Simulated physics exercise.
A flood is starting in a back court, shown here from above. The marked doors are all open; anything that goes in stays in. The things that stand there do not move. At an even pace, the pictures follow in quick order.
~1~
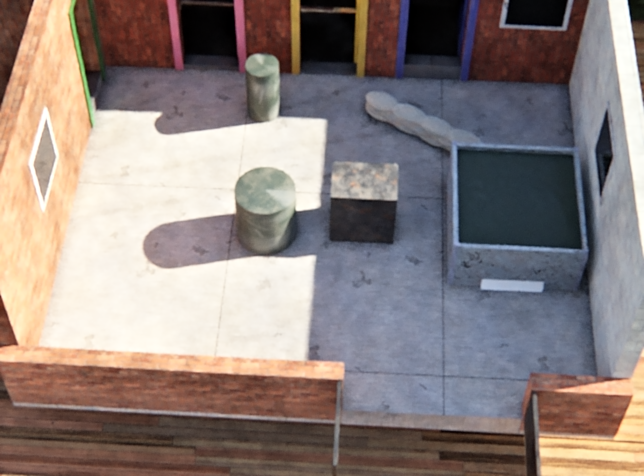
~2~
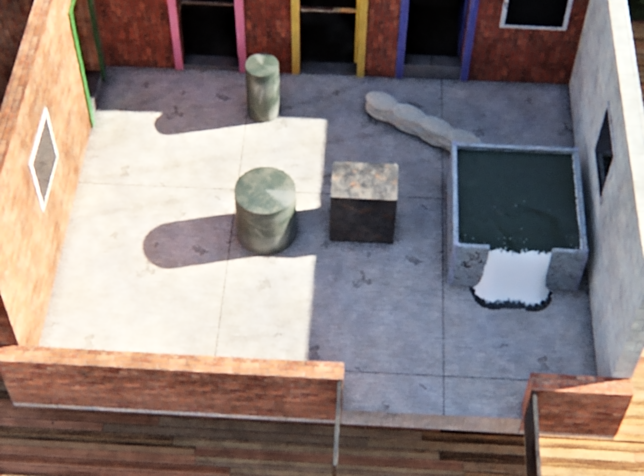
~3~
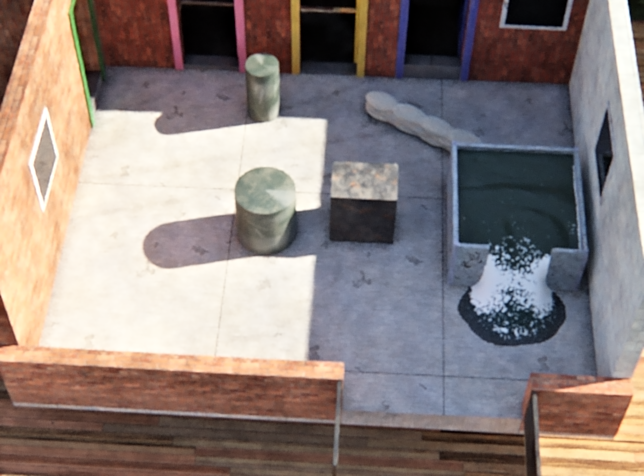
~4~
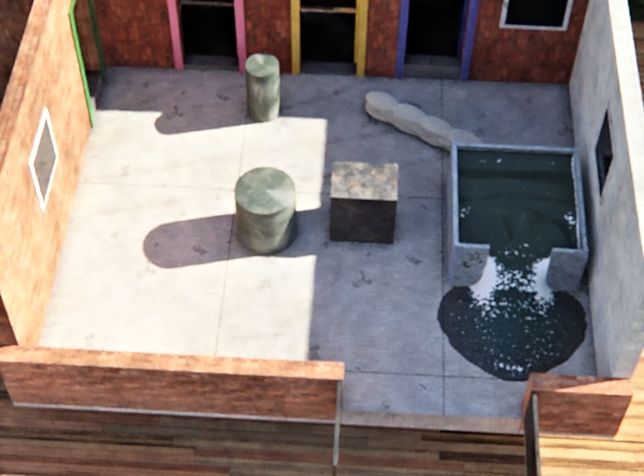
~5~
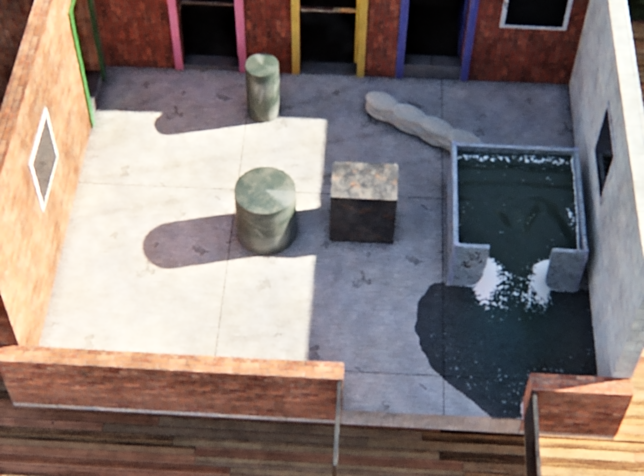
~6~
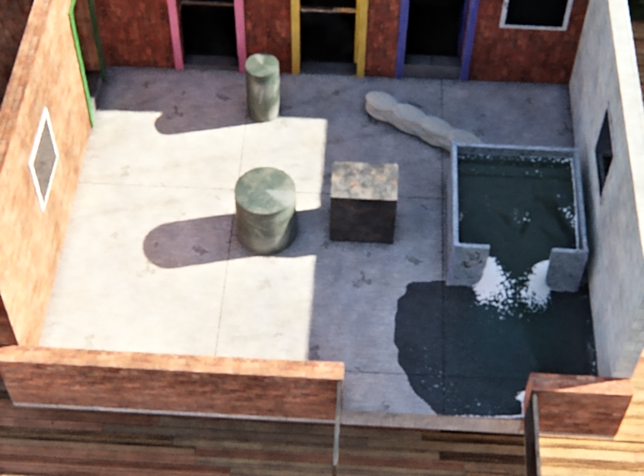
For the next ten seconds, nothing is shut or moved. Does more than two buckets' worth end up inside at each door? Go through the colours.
The blue door no, two at most; the yellow door no, two at most; the pink door no, two at most; the green door no, two at most.
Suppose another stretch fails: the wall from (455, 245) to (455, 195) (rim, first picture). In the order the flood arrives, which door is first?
Answer: The one in yellow.
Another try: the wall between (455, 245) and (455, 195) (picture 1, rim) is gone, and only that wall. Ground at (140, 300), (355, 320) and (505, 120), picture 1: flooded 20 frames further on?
Log: Point 1 inundated; point 2 inundated; point 3 unreached.
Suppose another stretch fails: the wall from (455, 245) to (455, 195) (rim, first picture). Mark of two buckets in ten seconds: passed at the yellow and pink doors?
I'd say the yellow door stays shy of the line and the pink door crosses the line.
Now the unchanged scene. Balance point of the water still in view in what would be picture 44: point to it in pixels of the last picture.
Estimate: (486, 271).
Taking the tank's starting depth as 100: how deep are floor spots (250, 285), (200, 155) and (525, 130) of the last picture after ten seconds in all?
In turn 0, 0 and 2 in a hundred.
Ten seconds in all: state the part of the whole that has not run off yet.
Estimate: 32 per cent.
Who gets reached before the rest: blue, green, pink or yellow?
I'd go with the door marked blue.
A moment on, water covers 15 % of the floor; the blue door not reached, the yellow door not reached, the pink door not reached, the green door not reached.
Next, water covers 15 % of the floor; the blue door not reached, the yellow door not reached, the pink door not reached, the green door not reached.
Then, water covers 20 % of the floor; the blue door not reached, the yellow door not reached, the pink door not reached, the green door not reached.
Later, water covers 25 % of the floor; the blue door wet at the sill, nothing in, the yellow door not reached, the pink door not reached, the green door not reached.
In the end, water covers 35 % of the floor; the blue door wet at the sill, nothing in, the yellow door wet at the sill, nothing in, the pink door not reached, the green door not reached.
